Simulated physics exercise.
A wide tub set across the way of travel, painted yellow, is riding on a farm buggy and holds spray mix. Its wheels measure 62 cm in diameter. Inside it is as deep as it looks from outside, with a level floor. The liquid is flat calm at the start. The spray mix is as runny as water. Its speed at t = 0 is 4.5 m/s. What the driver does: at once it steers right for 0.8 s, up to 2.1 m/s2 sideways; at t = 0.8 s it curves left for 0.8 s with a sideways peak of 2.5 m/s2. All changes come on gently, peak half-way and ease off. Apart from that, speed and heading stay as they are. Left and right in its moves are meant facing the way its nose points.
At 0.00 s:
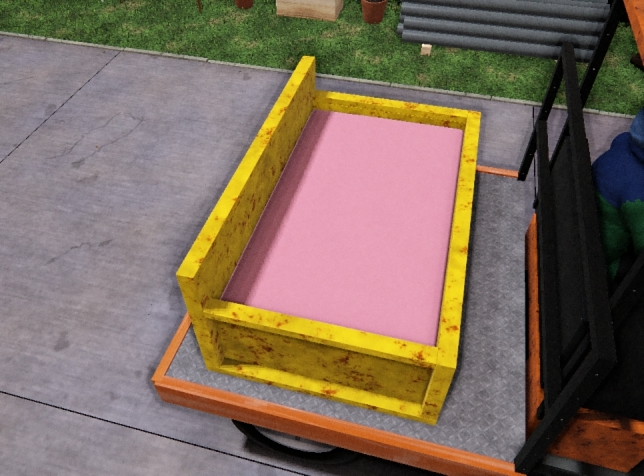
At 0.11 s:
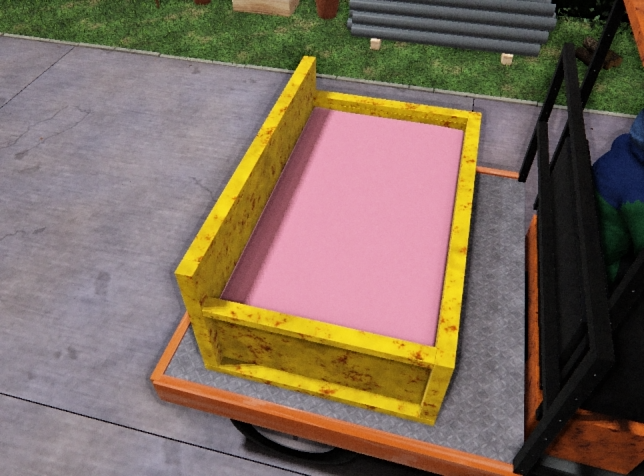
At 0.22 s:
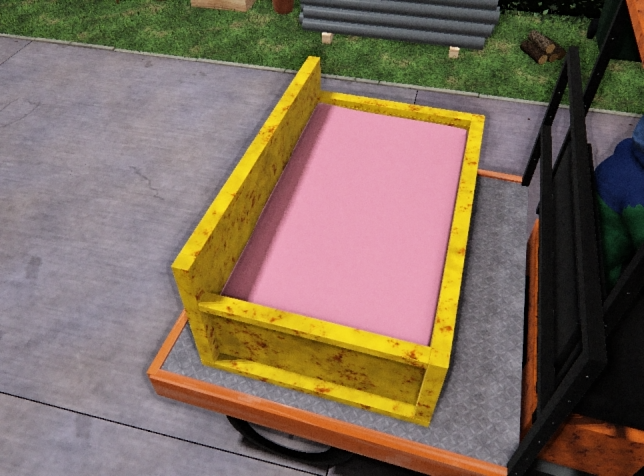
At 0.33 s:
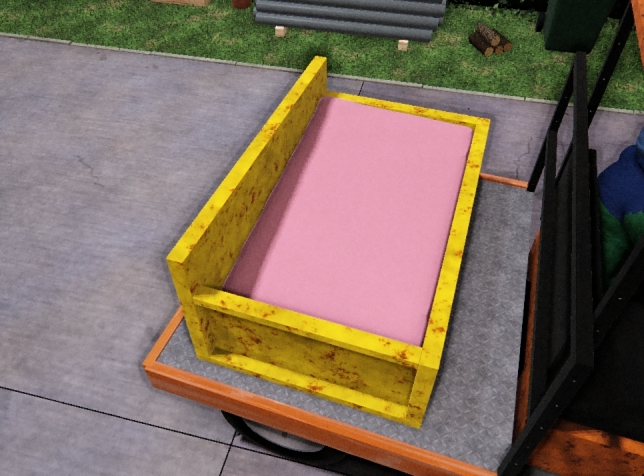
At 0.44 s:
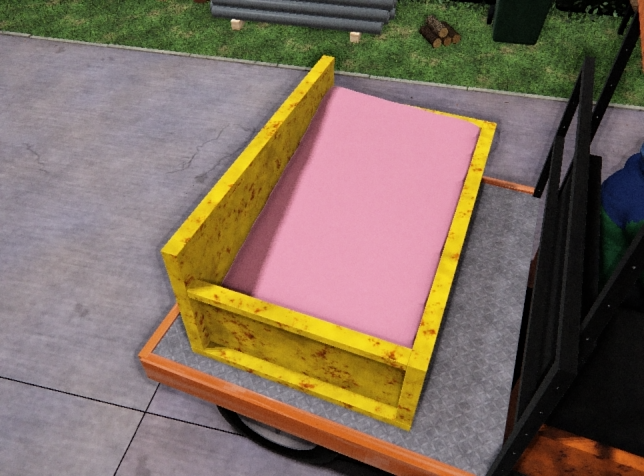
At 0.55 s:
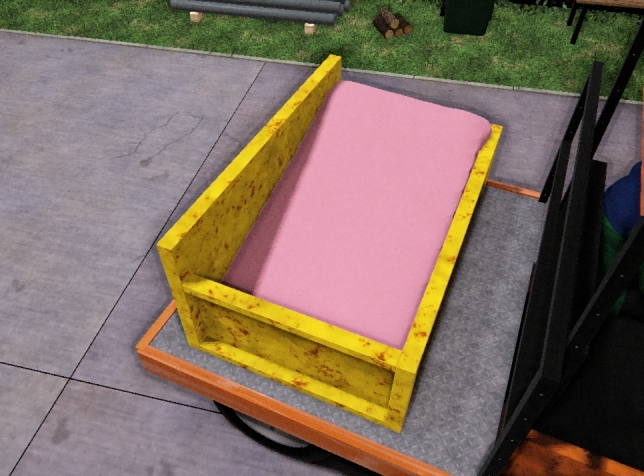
In the video, a yellow tub of pink liquid rides on an orange-edged buggy while the pavement and grass behind shift left; the liquid, flat at first, gradually slopes upward towards the far side, bulging above the rim there.
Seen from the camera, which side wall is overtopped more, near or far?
More leaves at the near one.
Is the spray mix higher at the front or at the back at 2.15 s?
Towards the front.
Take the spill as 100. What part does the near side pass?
About 60 per cent.
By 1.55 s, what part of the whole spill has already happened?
Some 20 per cent by then.
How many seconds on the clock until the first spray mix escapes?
Around 0.8 s.
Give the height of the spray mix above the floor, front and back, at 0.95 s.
Front 30 cm, back 30 cm.
By 0.95 s front 30 cm, middle 30 cm, back 31 cm above the floor; the loss stands at 4 per cent, over the far side, a little elsewhere.
By 1.55 s front 31 cm, middle 34 cm, back 39 cm above the floor; the loss stands at 7 per cent, mostly over the far side, some over the right end.
By 2.15 s front 28 cm, middle 20 cm, back 18 cm above the floor; the loss stands at 26 per cent, mostly over the near side, some over the far side.
By 4.59 s the loss stands at 30 per cent, mostly over the near side, some over the far side; the far side has passed 7 per cent and the near side 19.
